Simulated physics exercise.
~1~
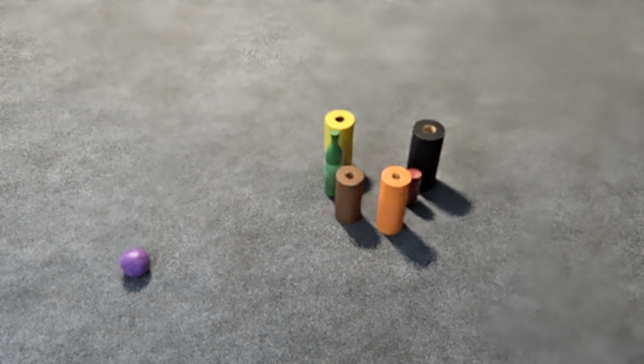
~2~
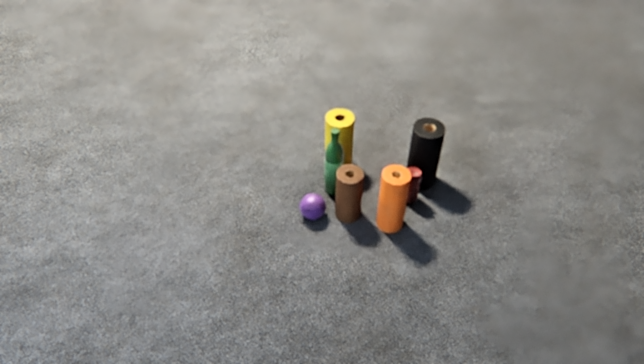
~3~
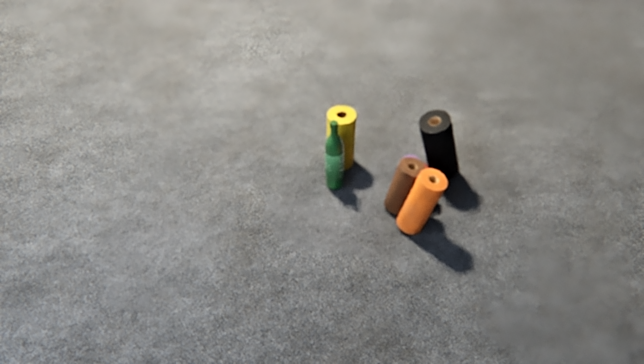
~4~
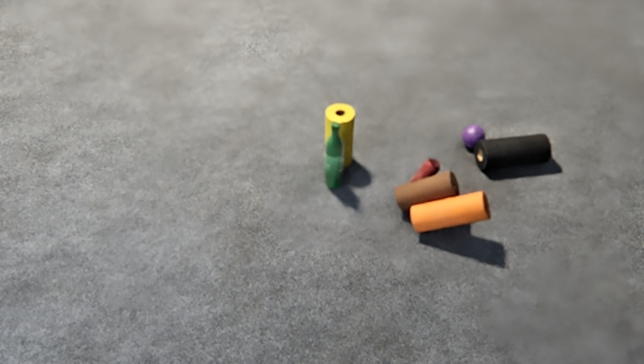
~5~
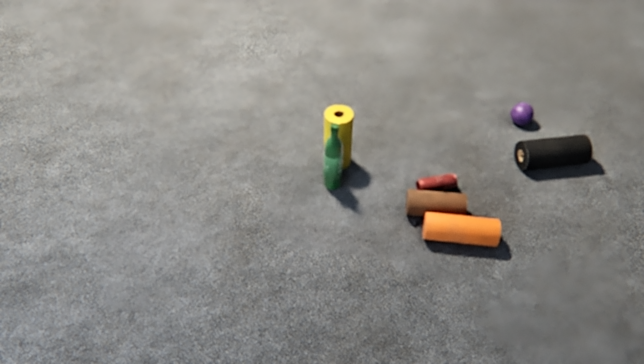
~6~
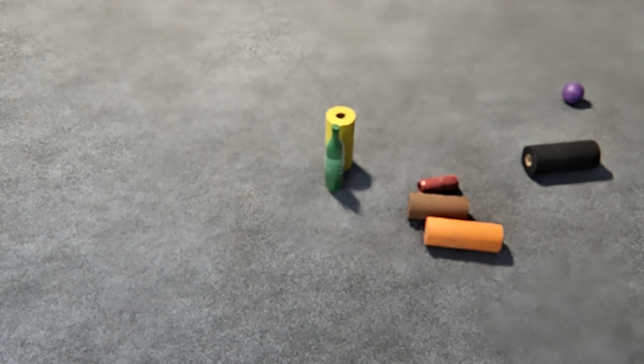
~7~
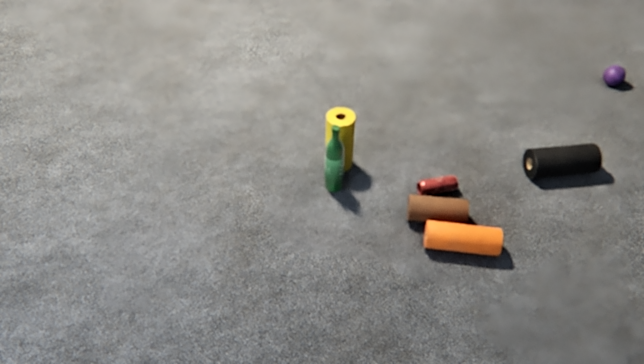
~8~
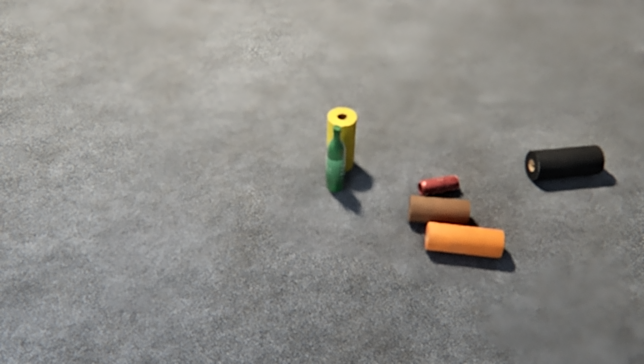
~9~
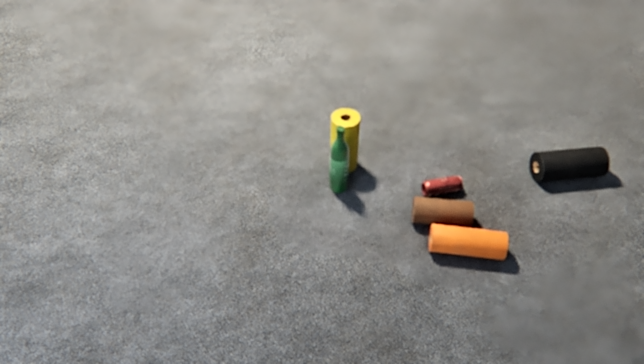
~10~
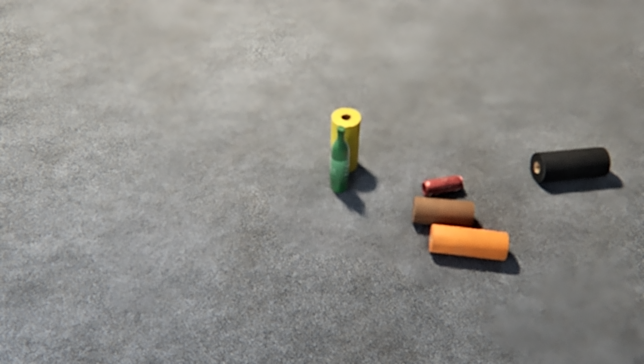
On a rough grey floor, a purple ball rolled in from the left and ran into a cluster of upright rolls, knocking over the brown, orange, black and red ones before rolling out of sight, while the yellow roll and green bottle stayed standing.
